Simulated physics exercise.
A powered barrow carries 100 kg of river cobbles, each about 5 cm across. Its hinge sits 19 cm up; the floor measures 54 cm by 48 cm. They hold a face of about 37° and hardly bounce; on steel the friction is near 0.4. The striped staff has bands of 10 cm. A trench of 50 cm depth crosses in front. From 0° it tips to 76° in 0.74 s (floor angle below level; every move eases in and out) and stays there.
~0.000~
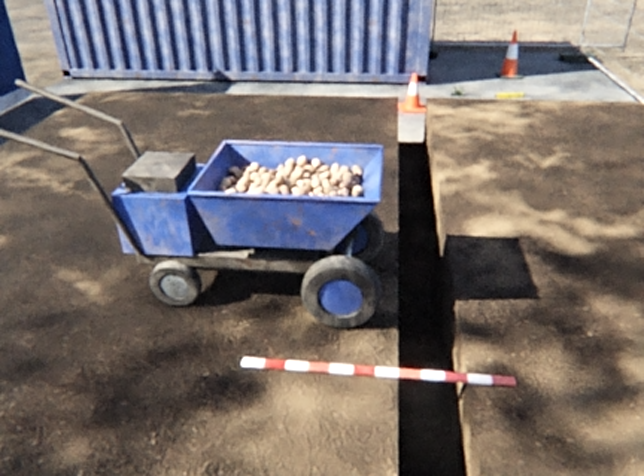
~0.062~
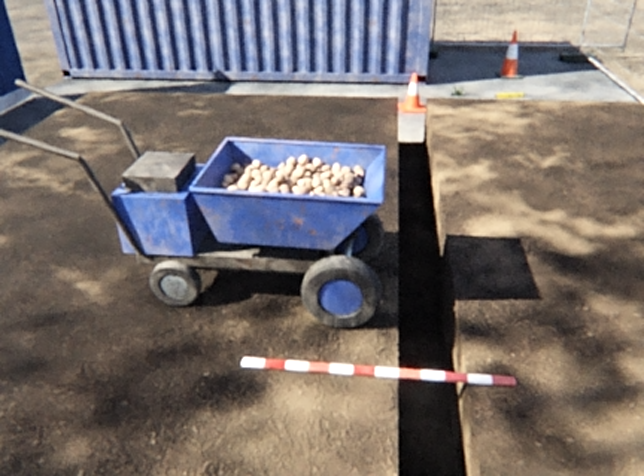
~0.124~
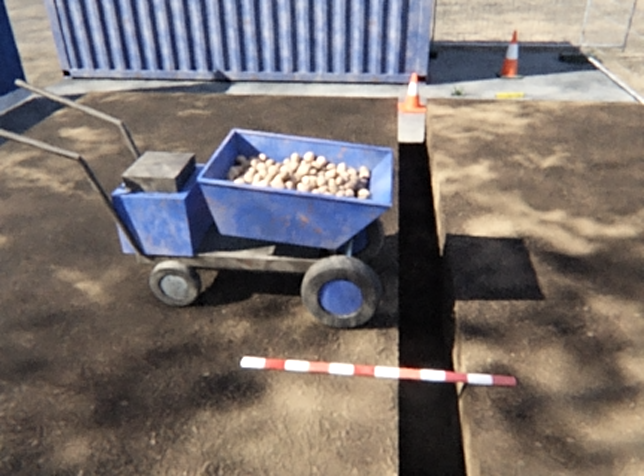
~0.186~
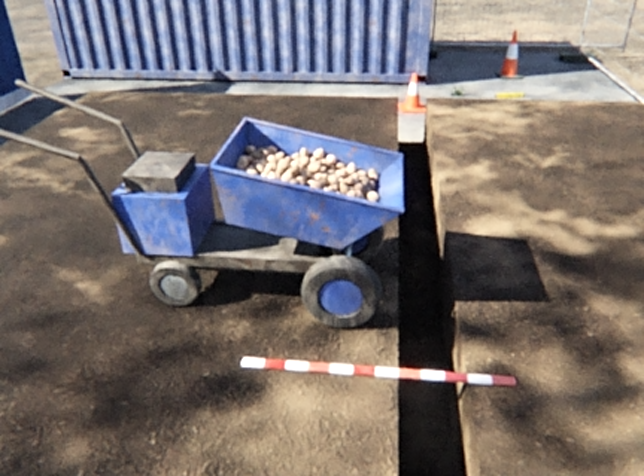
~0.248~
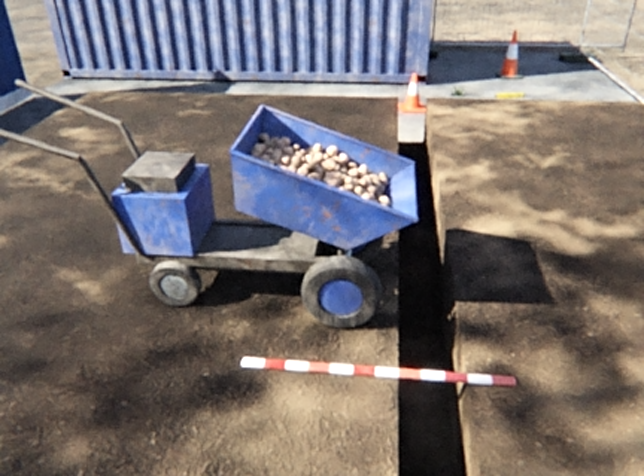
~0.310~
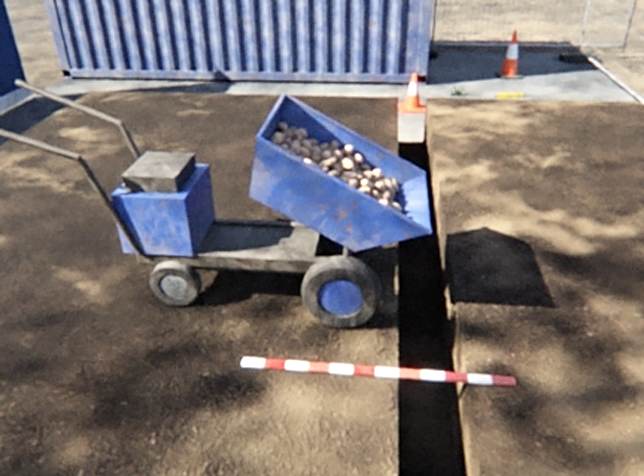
In a sunlit dirt yard with a blue corrugated container behind, a blue barrow loaded with pale, rounded stones stands beside a narrow trench, its tray level. The tray shifts slightly right, then its left end rises steadily, tilting the stones toward the trench while the wheeled base stays still.
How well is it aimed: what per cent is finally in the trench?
About 14 per cent.
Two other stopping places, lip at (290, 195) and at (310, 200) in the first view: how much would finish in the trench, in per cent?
First some 95, then 80 per cent.
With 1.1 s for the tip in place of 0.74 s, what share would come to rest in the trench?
In that case some 20 per cent.
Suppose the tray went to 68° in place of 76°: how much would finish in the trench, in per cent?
It would be near 20 per cent.
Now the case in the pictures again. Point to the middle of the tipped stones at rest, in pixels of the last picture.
Around (516, 298).
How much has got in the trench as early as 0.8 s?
About 0 per cent by then.
After 0.6 s the floor is at 64°; 100 % in the tray; the foremost stones are at (441, 251).
After 0.8 s the floor is at 76°; 65 % in the tray, 35 % past the trench; the foremost stones are at (528, 305).
After 1.2 s the floor is at 76°; 13 % in the tray, 1 % in the trench, 86 % past the trench; the foremost stones are past the picture's edge.
After 3.1 s the floor is at 76°; 0 % in the tray, 14 % in the trench, 86 % past the trench; the foremost stones are past the picture's edge.
